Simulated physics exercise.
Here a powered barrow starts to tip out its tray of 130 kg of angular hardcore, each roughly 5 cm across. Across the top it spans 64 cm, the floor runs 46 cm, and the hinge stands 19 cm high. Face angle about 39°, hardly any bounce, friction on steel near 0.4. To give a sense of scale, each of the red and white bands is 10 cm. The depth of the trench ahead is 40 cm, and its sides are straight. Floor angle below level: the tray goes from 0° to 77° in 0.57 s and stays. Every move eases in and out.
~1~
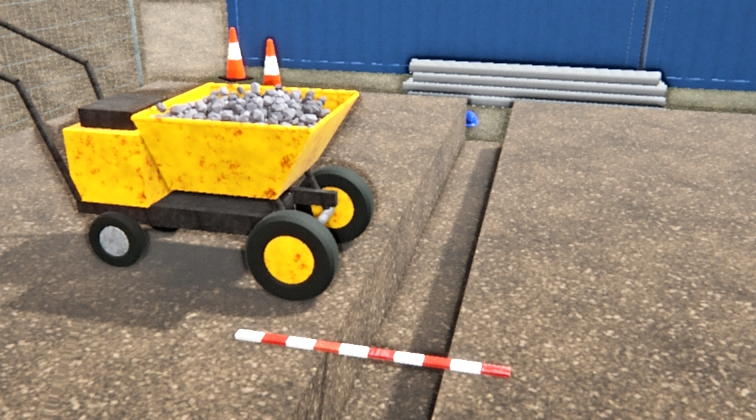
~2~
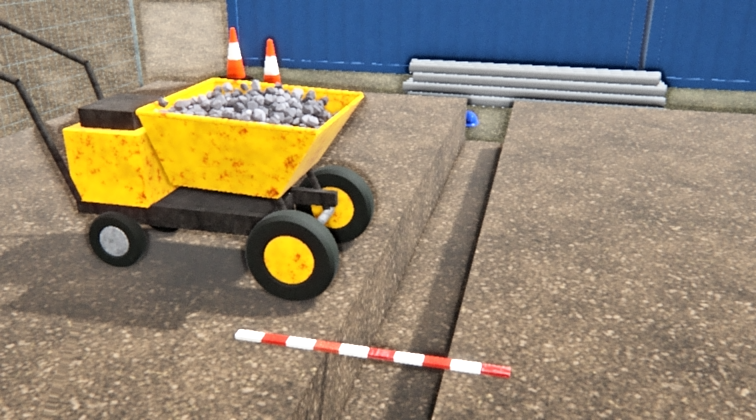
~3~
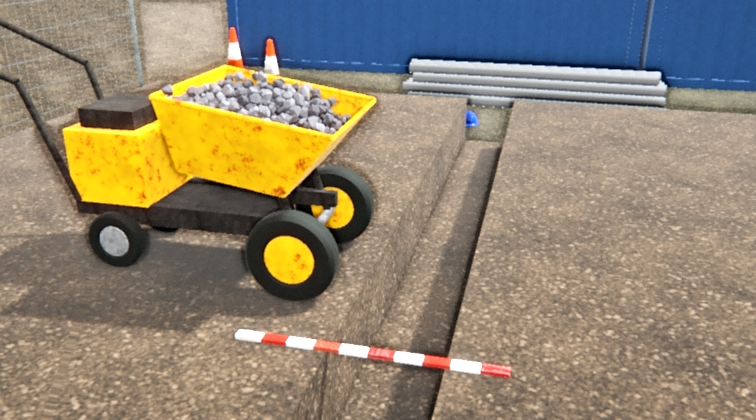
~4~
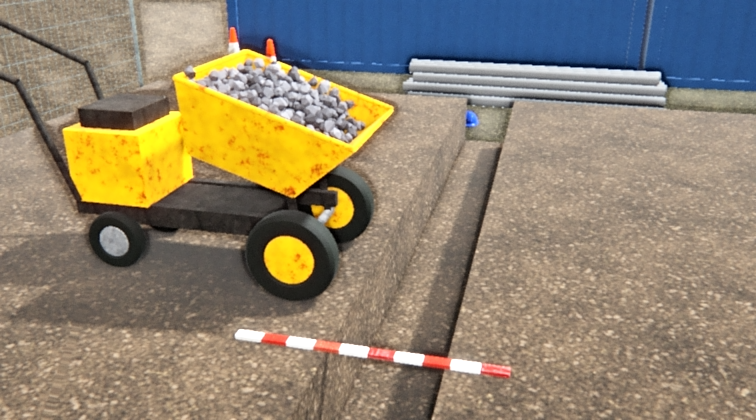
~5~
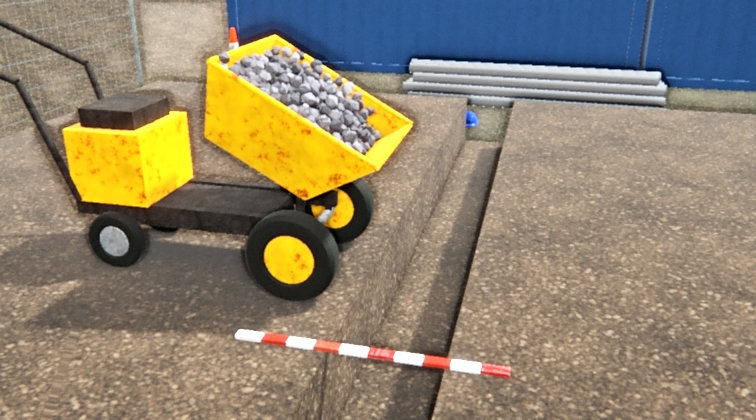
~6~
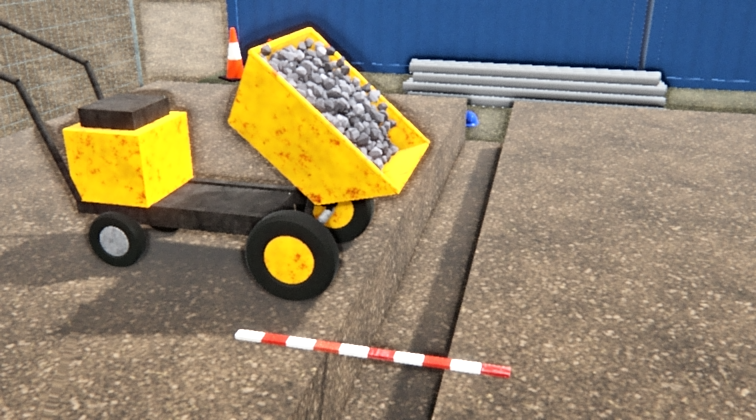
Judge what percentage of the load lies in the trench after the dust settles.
About 29 %.
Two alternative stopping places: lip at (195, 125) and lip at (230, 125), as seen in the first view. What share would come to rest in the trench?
It comes to about 85 and 90 in a hundred.
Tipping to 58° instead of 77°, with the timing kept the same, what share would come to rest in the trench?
Then roughly 10 percent.
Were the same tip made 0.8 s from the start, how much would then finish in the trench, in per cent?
Near 45 per cent.
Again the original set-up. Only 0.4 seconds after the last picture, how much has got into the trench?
Around 5 per cent of it.
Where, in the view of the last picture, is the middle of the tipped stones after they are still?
Centre estimate: Around (515, 286).
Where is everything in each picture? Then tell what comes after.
In the first picture, the tray is at 0°, its lip at (311, 131); the top of the load is at (263, 97).
In the second picture, lip at (317, 133), floor tilted 2°, highest stones at (259, 93).
In the third picture, lip at (332, 139), floor tilted 9°, highest stones at (243, 83).
In the fourth picture, lip at (354, 150), floor tilted 18°, highest stones at (249, 71).
In the fifth picture, the tray is at 29°, its lip at (377, 168); the top of the load is at (273, 57).
In the sixth picture, the tray is at 42°, its lip at (398, 192); the top of the load is at (305, 51).
Then, 0.1 s after the last picture the floor is at 65°, 100 % in the tray; the foremost stones are at (426, 207).
Then, 0.4 s after the last picture the floor is at 77°, 53 % in the tray, 3 % in the trench, 43 % past the trench; the foremost stones are at (549, 295).
Then, 0.7 s after the last picture the floor is at 77°, 14 % in the tray, 13 % in the trench, 73 % past the trench; the foremost stones are past the picture's edge.
Then, 2.7 s after the last picture the floor is at 77°, 1 % in the tray, 29 % in the trench, 70 % past the trench; the foremost stones are past the picture's edge.
